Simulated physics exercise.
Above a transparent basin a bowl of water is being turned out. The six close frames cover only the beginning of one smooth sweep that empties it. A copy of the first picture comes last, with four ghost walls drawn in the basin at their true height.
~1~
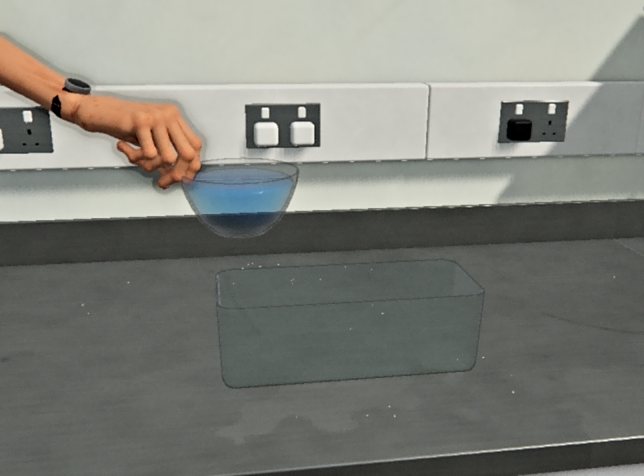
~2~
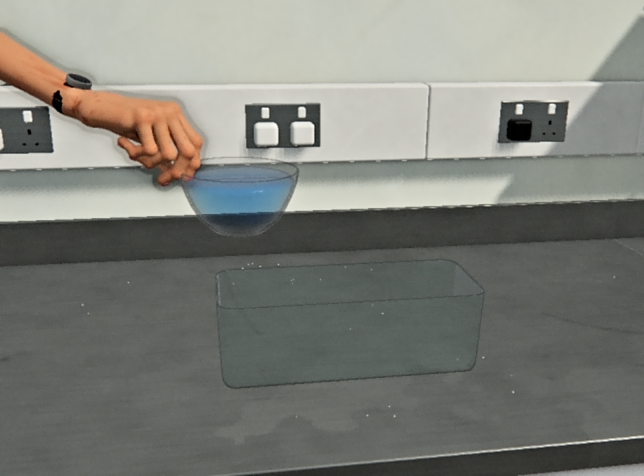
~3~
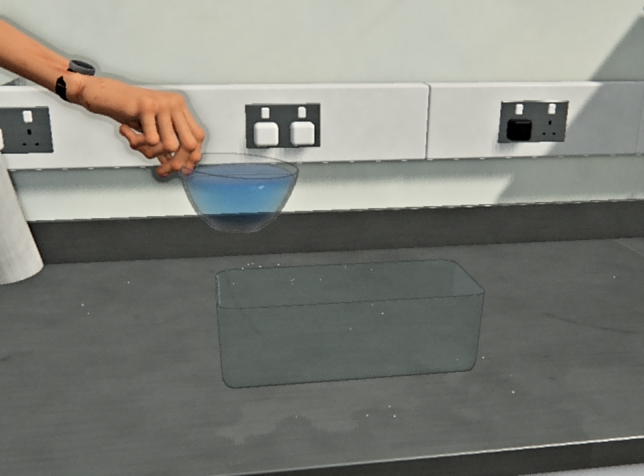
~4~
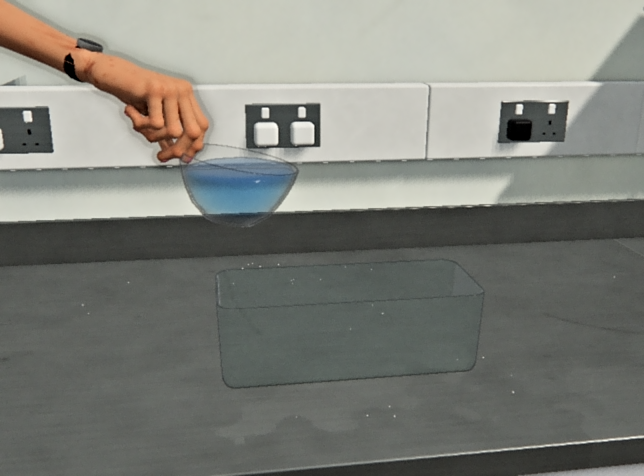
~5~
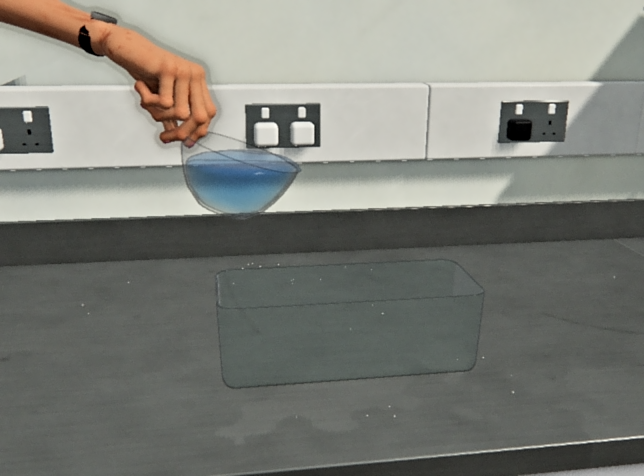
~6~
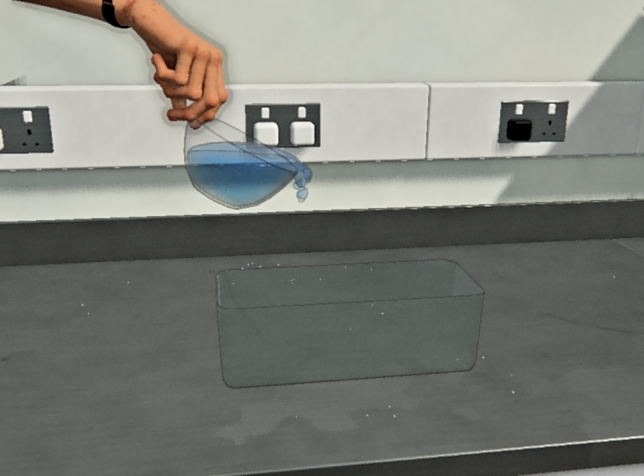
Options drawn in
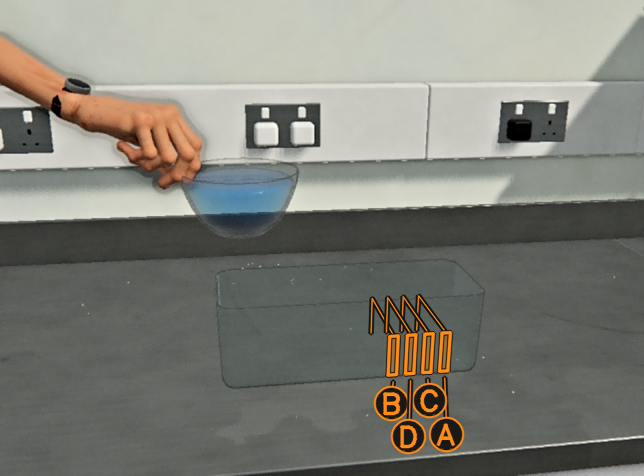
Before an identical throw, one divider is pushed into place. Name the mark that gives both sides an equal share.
I would pick position B.
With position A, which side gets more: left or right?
More ends on the left.
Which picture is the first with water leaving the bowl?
In picture 5.
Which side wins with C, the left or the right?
The left one.
In orange, A at (444, 377); B at (393, 381); C at (427, 378); D at (410, 380).
With A, about 95 % ends left of the wall and 5 % right of it.
With B, about 47 % ends left of the wall and 51 % right of it.
With C, about 97 % ends left of the wall and 2 % right of it.
With D, about 88 % ends left of the wall and 10 % right of it.
